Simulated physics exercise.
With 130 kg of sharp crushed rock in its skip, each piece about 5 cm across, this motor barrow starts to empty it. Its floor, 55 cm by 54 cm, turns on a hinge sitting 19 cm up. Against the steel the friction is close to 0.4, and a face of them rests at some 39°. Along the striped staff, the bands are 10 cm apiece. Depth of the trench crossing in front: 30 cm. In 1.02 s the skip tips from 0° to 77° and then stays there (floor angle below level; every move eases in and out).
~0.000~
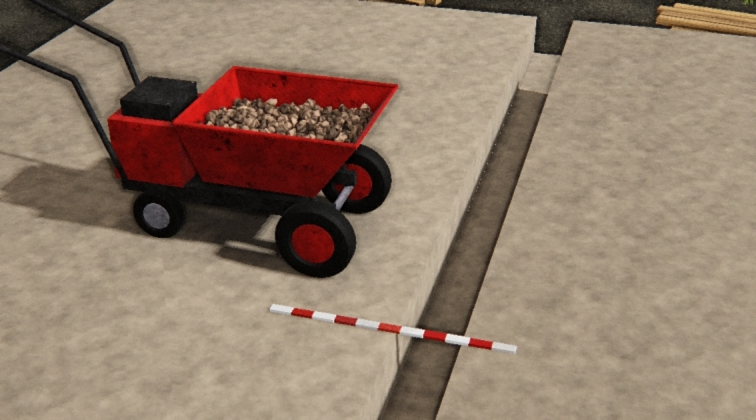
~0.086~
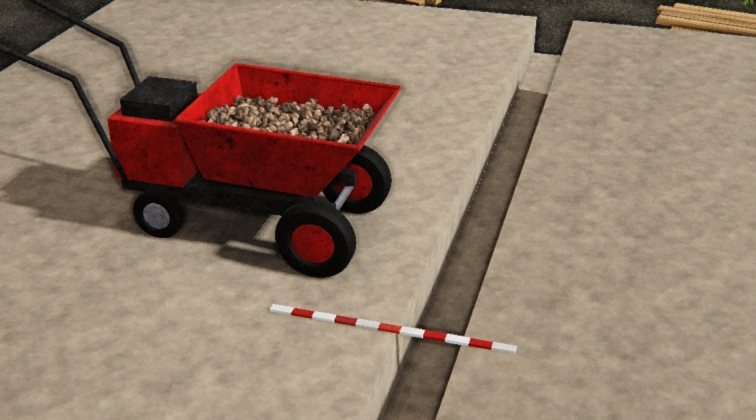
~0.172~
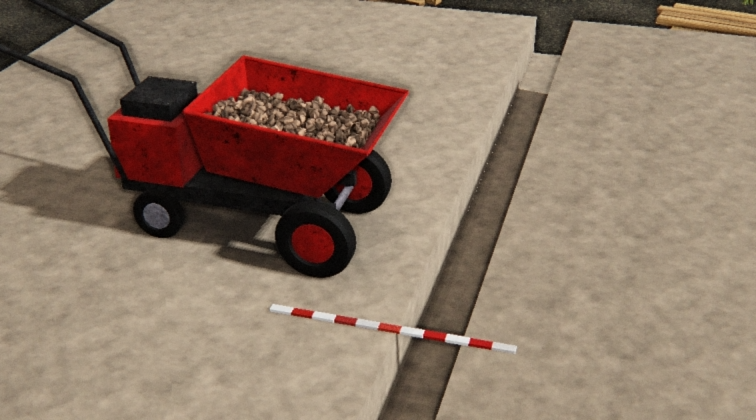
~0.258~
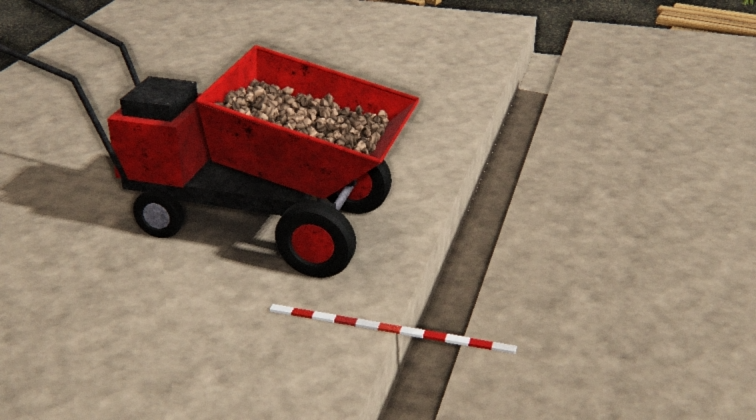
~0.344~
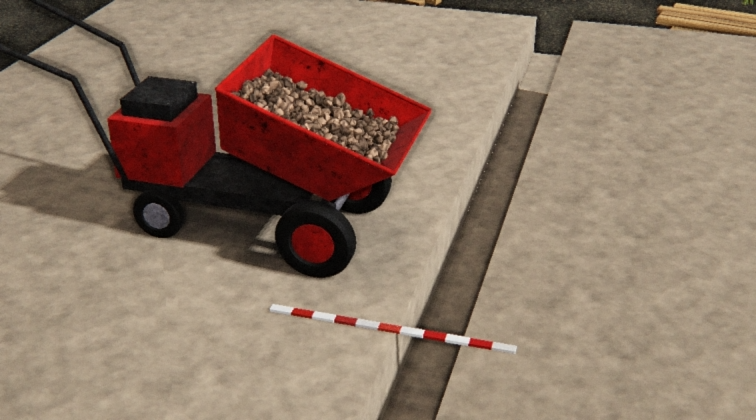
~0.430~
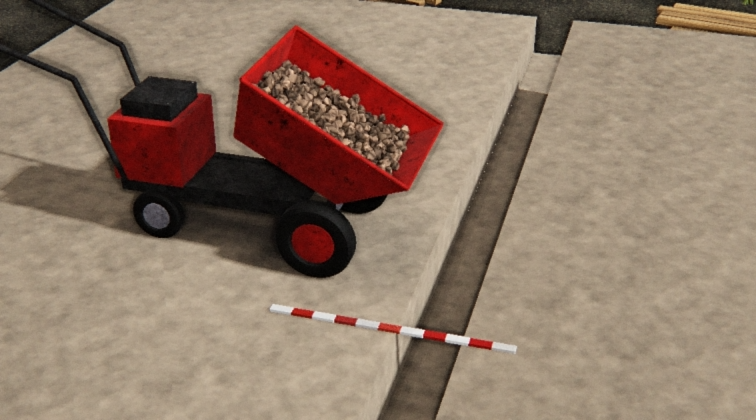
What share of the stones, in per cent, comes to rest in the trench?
About 81 per cent of the stones finish in the trench.
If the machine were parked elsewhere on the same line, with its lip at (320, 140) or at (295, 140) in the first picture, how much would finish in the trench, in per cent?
85 % and 45 %.
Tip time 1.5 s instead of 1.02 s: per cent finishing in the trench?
It would be near 85 per cent.
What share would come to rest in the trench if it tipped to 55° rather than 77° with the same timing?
Roughly 10 per cent would end in the trench.
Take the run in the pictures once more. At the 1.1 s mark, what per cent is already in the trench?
Around 20 per cent of it, at that instant.
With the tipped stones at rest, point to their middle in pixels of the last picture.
Resting centre: About (466, 290).
After 0.8 s the floor is at 65°; 100 % in the skip; the foremost stones are at (430, 224).
After 1.1 s the floor is at 77°; 73 % in the skip, 20 % in the trench, 7 % past the trench; the foremost stones are at (519, 287).
After 1.5 s the floor is at 77°; 36 % in the skip, 45 % in the trench, 19 % past the trench; the foremost stones are at (612, 276).
After 3.4 s the floor is at 77°; 0 % in the skip, 81 % in the trench, 19 % past the trench; the foremost stones are at (633, 277).
